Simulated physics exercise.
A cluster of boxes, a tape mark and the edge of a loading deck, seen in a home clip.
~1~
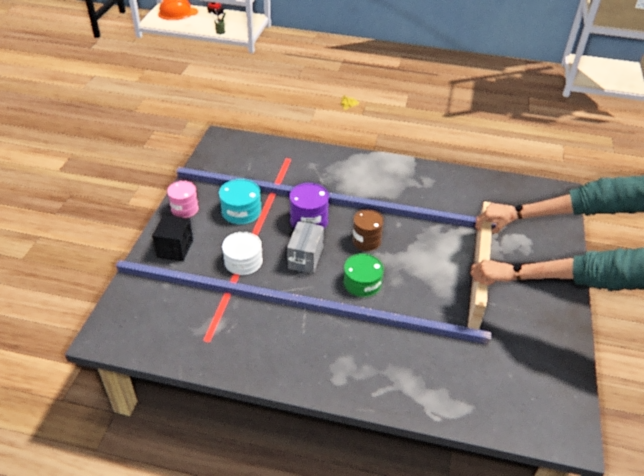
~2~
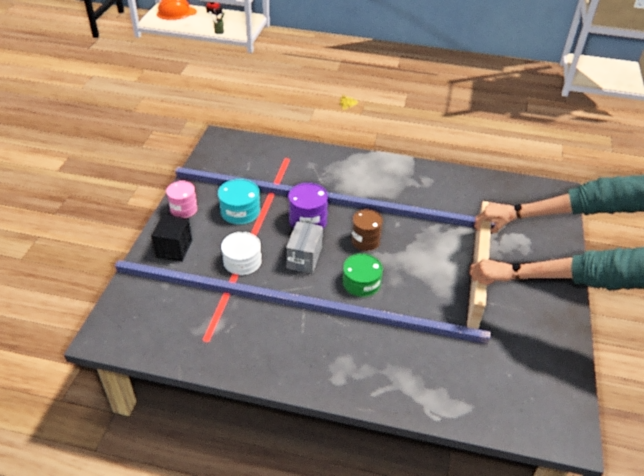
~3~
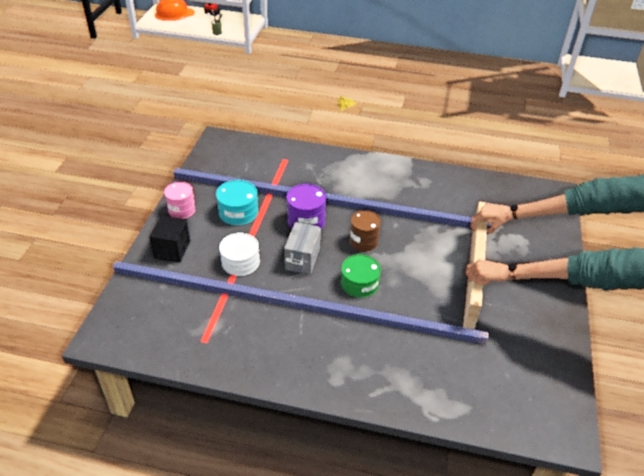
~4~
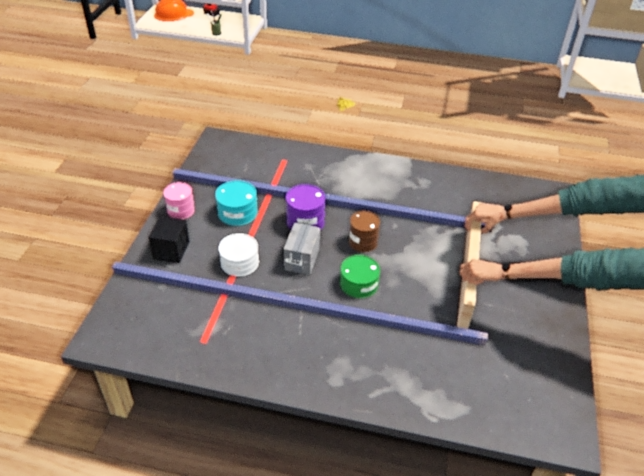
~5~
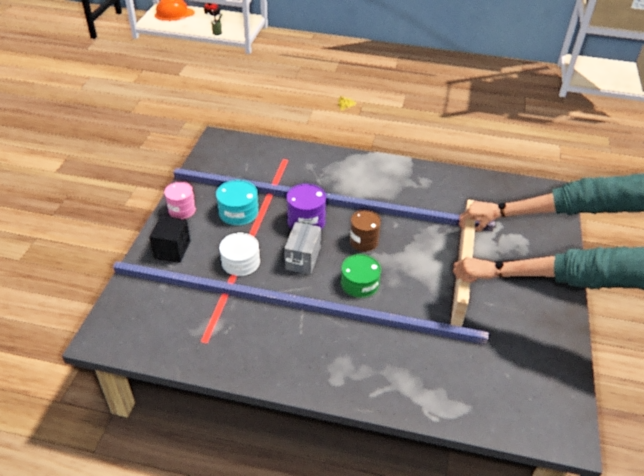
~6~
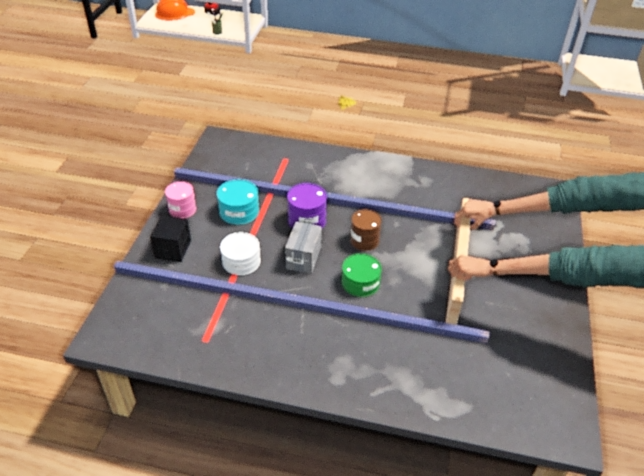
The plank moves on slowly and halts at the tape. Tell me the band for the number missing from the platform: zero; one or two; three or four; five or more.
Nothing is pushed off.
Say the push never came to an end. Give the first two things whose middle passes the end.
Order, earliest first: The pink canister, next the black crate.
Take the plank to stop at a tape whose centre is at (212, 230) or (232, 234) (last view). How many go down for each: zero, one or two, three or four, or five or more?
In turn: One or two; zero.
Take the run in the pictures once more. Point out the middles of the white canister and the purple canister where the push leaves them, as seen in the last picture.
The white canister stops around (183, 252); the purple canister around (247, 191).
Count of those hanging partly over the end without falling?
The count is 0.
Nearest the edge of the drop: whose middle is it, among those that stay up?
It would be the pink canister.
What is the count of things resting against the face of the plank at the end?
Number: 3.
Soon after, none off yet; pink canister at rest near (181, 200); black crate at rest near (171, 239); turquoise canister at rest near (238, 202).
Then, none off yet; pink canister at rest near (181, 200); black crate at rest near (171, 239); turquoise canister moved a little near (229, 200).
At rest, the number that fall off is zero.
